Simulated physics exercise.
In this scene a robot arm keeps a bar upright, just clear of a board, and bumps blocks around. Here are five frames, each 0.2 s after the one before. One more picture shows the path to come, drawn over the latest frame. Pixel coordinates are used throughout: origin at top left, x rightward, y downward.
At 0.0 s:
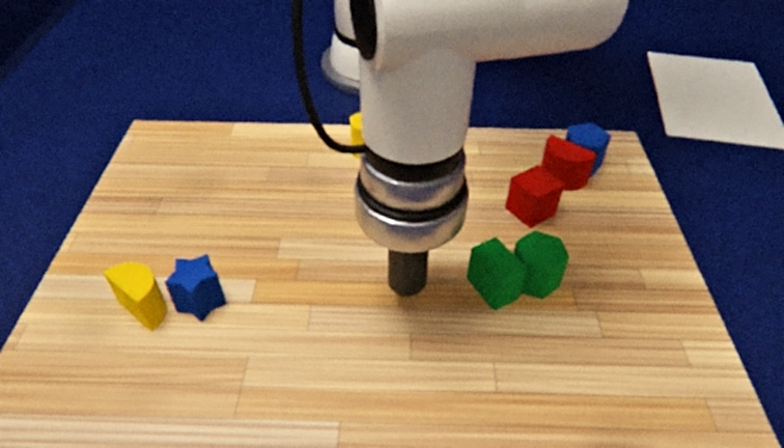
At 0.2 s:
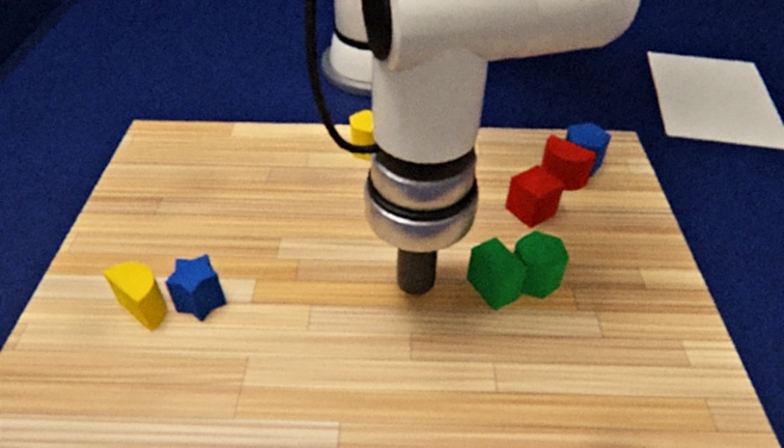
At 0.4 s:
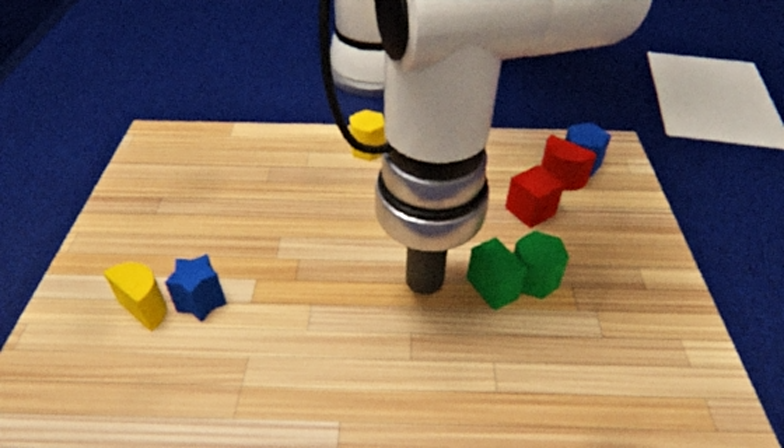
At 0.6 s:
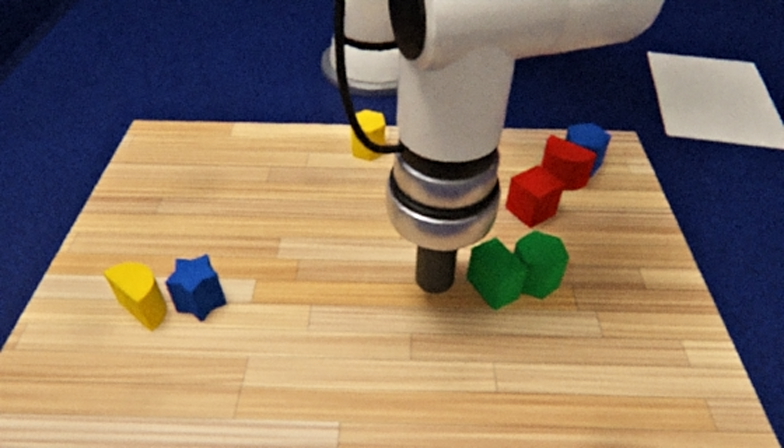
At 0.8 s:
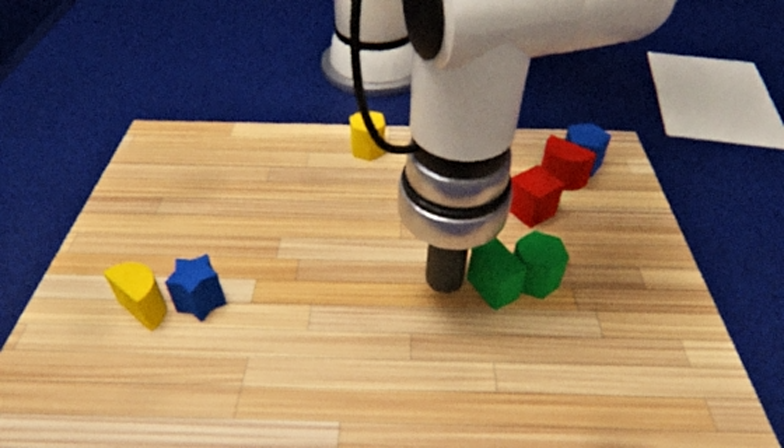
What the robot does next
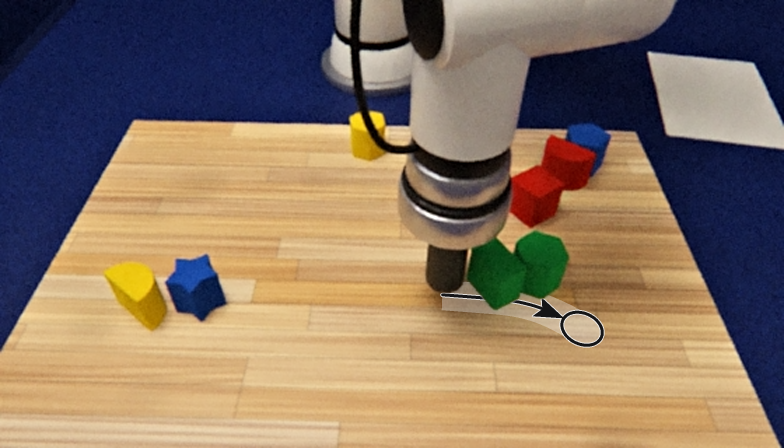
Robot arm with a dark bar sliding slowly right across a wooden board toward two green blocks, the coloured blocks staying still.
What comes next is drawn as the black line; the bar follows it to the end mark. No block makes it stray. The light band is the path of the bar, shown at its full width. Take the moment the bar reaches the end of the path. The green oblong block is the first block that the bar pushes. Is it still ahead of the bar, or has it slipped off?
The bar loses it on the way.
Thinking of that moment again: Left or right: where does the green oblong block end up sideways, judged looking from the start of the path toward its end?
It is displaced to the left.
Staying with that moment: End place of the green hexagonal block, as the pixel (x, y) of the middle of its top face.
I predict (597, 237).
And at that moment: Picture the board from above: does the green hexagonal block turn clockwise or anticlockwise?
Spins counterclockwise.
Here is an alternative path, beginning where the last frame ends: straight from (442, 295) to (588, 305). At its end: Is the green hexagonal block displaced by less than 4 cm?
I expect not.
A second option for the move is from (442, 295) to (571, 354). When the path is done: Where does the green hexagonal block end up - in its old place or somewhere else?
That block is going to get moved.
Path on the board, from (442, 295) through (489, 298) and (537, 307) to (582, 328).
On the path given first. One third of the way, bar at (493, 282); green oblong block at (529, 259); green hexagonal block at (562, 246), turned 20° anticlockwise.
Two thirds of the way, bar at (542, 291); green oblong block at (575, 261), turned 20° anticlockwise; green hexagonal block at (593, 238), turned 45° anticlockwise.
At the end, bar at (589, 312); green oblong block at (583, 262), turned 25° anticlockwise; green hexagonal block at (597, 237), turned 50° anticlockwise.
